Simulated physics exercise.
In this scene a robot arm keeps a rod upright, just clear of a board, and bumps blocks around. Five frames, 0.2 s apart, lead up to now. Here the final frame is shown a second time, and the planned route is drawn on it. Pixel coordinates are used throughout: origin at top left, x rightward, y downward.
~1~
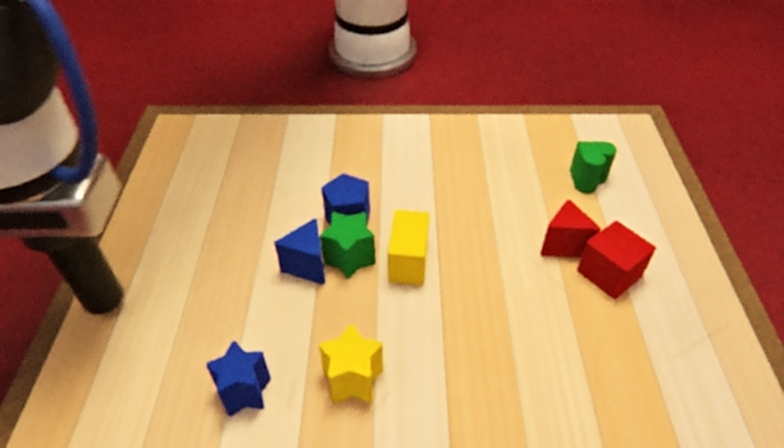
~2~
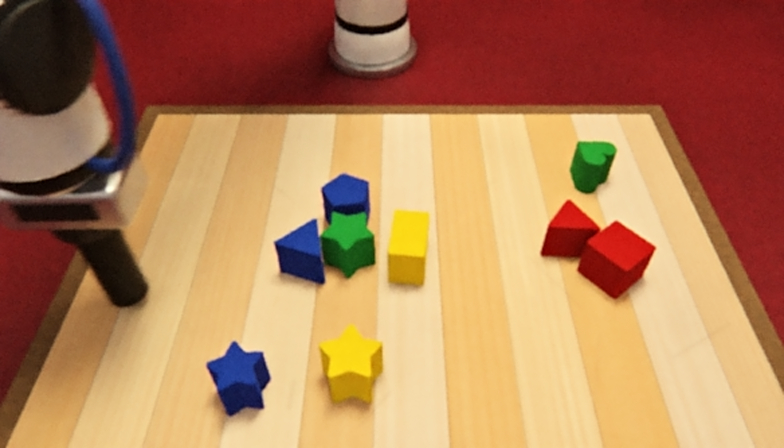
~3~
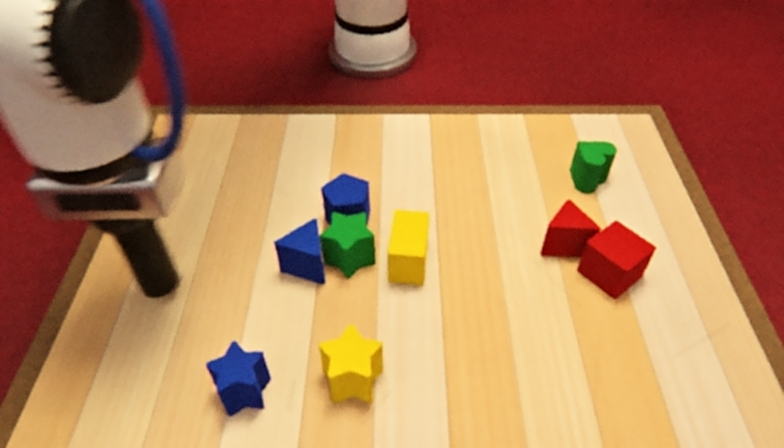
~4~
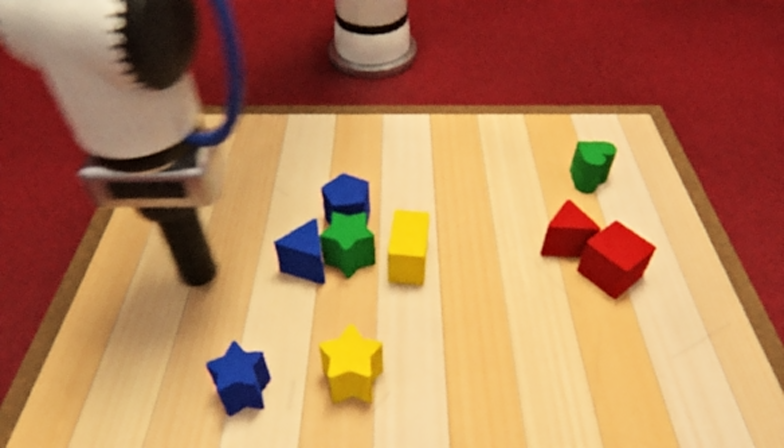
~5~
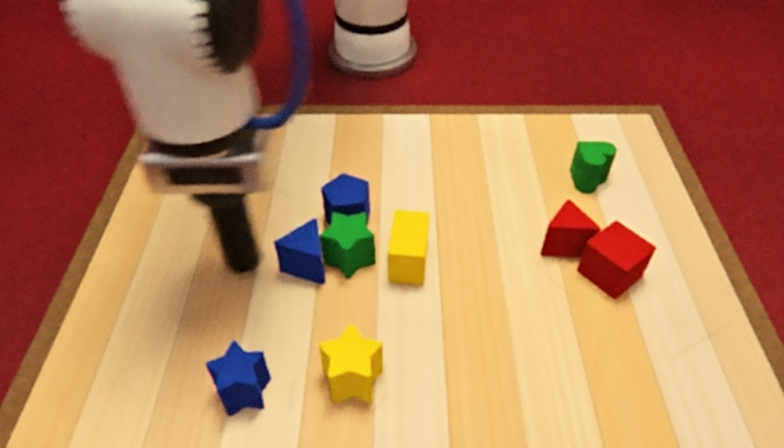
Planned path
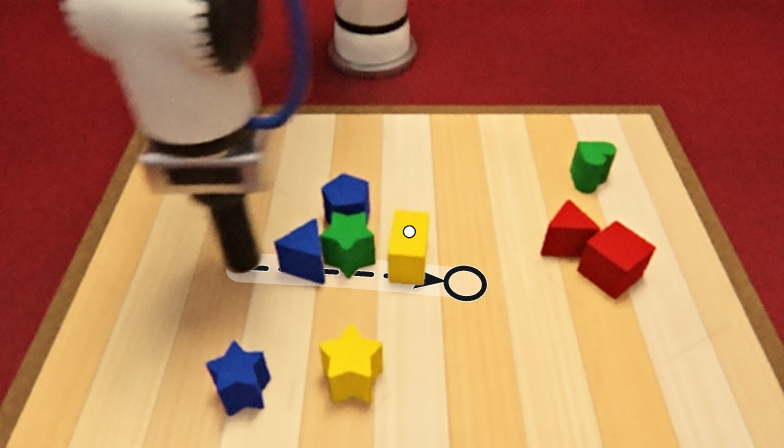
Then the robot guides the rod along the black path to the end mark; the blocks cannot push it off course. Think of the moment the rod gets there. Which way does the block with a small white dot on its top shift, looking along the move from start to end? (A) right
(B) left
Choice B: Left.
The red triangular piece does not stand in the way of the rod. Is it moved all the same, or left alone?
The red triangular piece does not move.
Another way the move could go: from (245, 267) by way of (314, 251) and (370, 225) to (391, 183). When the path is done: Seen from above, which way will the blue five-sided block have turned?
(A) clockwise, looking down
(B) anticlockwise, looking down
Answer: B.
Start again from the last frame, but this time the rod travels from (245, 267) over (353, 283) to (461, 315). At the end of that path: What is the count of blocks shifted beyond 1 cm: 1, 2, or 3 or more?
Three or more blocks.
The drawn path runs in a line from (245, 267) to (465, 283); the dot is on the yellow rectangle.
The first path, step by step. One third of the way, rod at (317, 263); blue triangular piece at (348, 250), turned 40° anticlockwise; green star block at (366, 222).
Two thirds of the way, rod at (391, 268); blue triangular piece at (413, 273); green star block at (377, 216), turned 40° anticlockwise; yellow rectangle at (429, 231), turned 25° anticlockwise.
At the end, rod at (466, 275); blue triangular piece at (434, 282), turned 45° clockwise; blue five-sided block not moved; green star block at (377, 216), turned 40° anticlockwise; yellow rectangle at (456, 223), turned 80° anticlockwise; red triangular piece not moved.
